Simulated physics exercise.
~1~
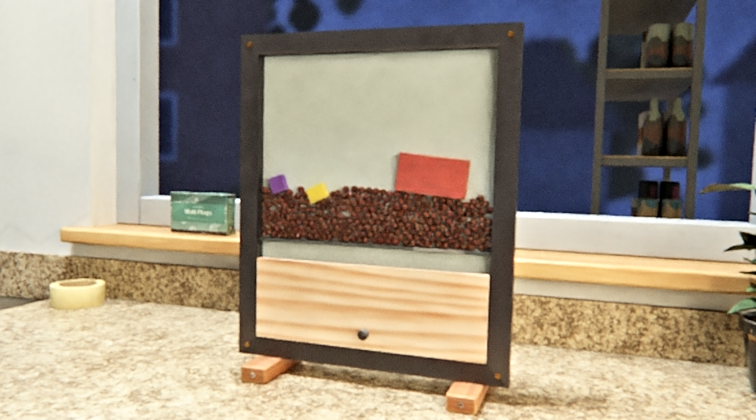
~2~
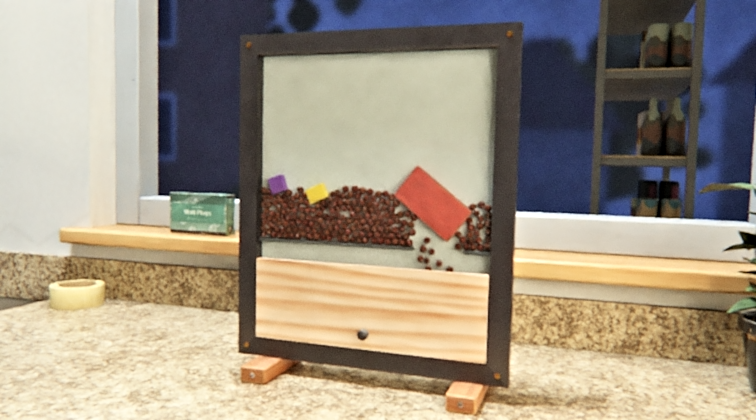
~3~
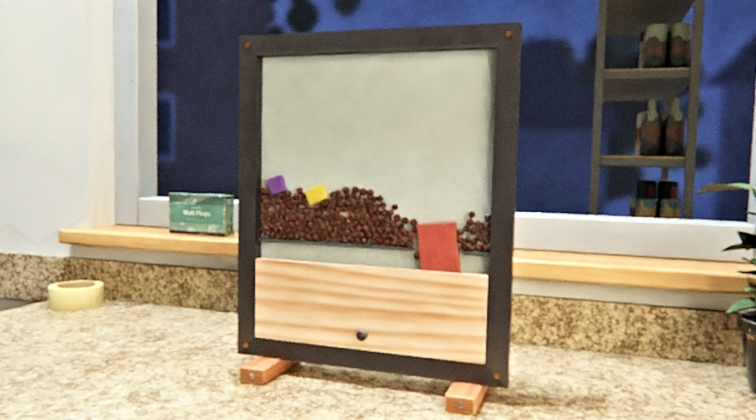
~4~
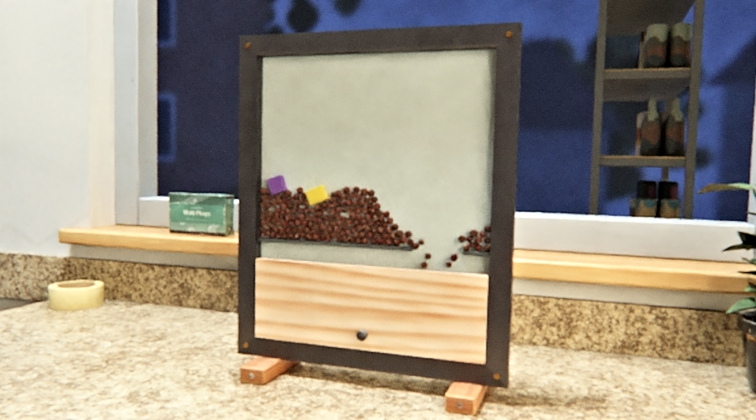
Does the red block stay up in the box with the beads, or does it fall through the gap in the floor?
It falls through. The red block tips over, slides down into the gap and disappears behind the wooden panel below.
